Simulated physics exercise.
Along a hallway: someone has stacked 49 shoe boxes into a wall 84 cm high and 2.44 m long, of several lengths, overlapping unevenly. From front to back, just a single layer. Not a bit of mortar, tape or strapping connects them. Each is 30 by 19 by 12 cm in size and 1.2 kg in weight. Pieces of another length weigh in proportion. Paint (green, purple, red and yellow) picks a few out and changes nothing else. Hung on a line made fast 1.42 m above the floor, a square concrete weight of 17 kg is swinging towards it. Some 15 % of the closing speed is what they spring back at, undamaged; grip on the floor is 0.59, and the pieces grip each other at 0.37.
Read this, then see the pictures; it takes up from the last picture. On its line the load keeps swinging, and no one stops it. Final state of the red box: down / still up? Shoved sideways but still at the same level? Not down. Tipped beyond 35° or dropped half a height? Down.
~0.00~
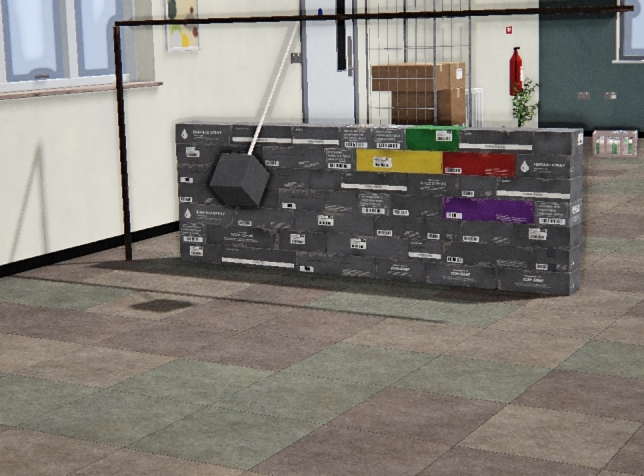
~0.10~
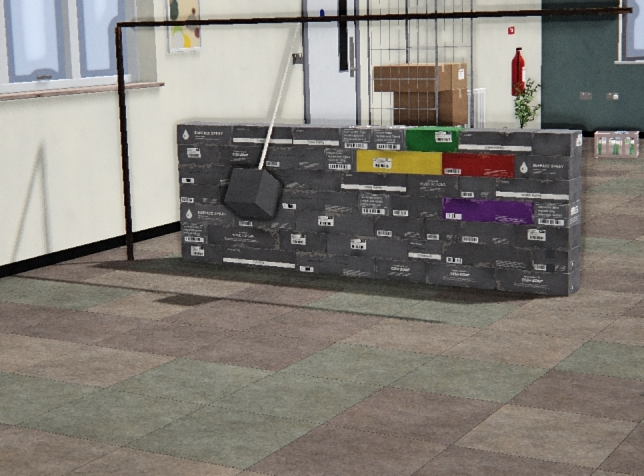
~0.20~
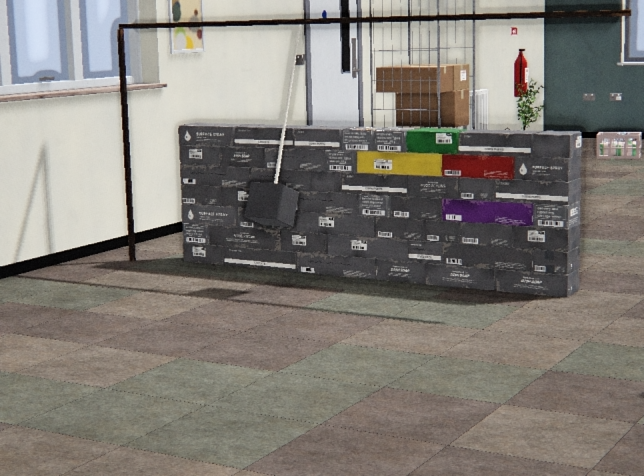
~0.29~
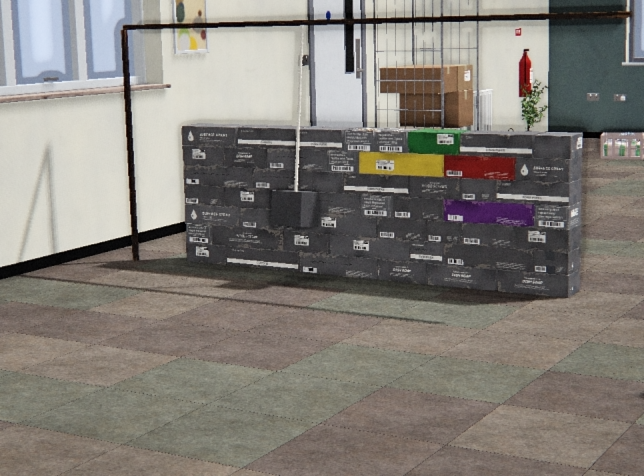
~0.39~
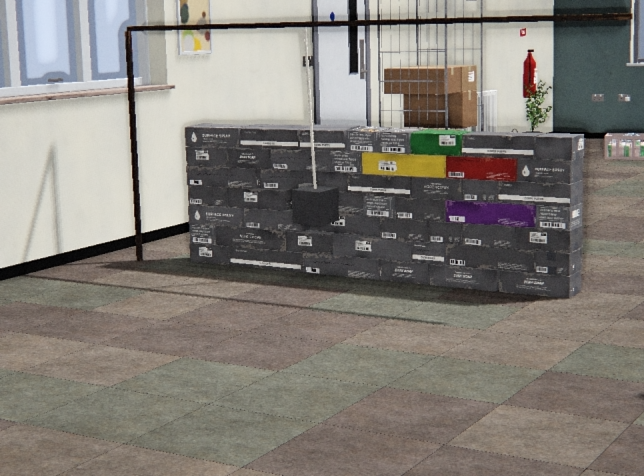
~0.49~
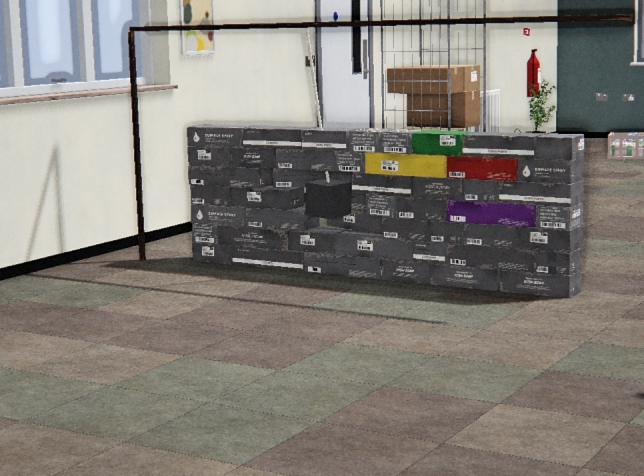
Still up.
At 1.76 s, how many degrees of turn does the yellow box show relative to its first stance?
Some 150 degrees.
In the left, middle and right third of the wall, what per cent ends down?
20 / 60 / 10 %, left to right.
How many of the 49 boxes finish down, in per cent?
It works out at roughly 30 per cent.
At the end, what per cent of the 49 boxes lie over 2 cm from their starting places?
Shifted share: 35 %.
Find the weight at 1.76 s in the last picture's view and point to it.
(276, 204) or so.
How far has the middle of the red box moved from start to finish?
Start and end lie near 0 cm apart.
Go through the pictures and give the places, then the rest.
In the first frame (each place is the centre of the face we see best; the camera moves round a little), weight (239, 170) line 38° before plumb; red box (477, 164); green box (431, 140); yellow box (397, 161); all as stacked.
Weight (252, 186) line 30° before plumb; red box (477, 165), in the second frame.
Weight (270, 201) line 20° before plumb; red box (476, 167), in the third frame.
Weight (293, 209) line 7° before plumb; red box (478, 168), in the fourth frame.
Weight (313, 209) line 4° past plumb; red box (480, 169); steepest lean 5°, the box at (322, 141); 8 have shifted, in the fifth frame.
Weight (323, 202) line 12° past plumb; red box (480, 169); yellow box (403, 165) moved 11 mm; green box (435, 145); 16 have shifted, in the sixth frame.
By 1.06 s, line 16° past plumb; 3 of the 49 boxes down; red box unmoved; green box tilted 9°.
By 1.76 s, line 21° before plumb; 12 of the 49 boxes down; red box unmoved; yellow box upside down.
When it is over (4.0 s), line 14° before plumb; 14 of the 49 boxes down; red box unmoved; yellow box upside down; green box on its side. In pixels of the last frame, middles, red box near (488, 167), yellow box near (480, 232).
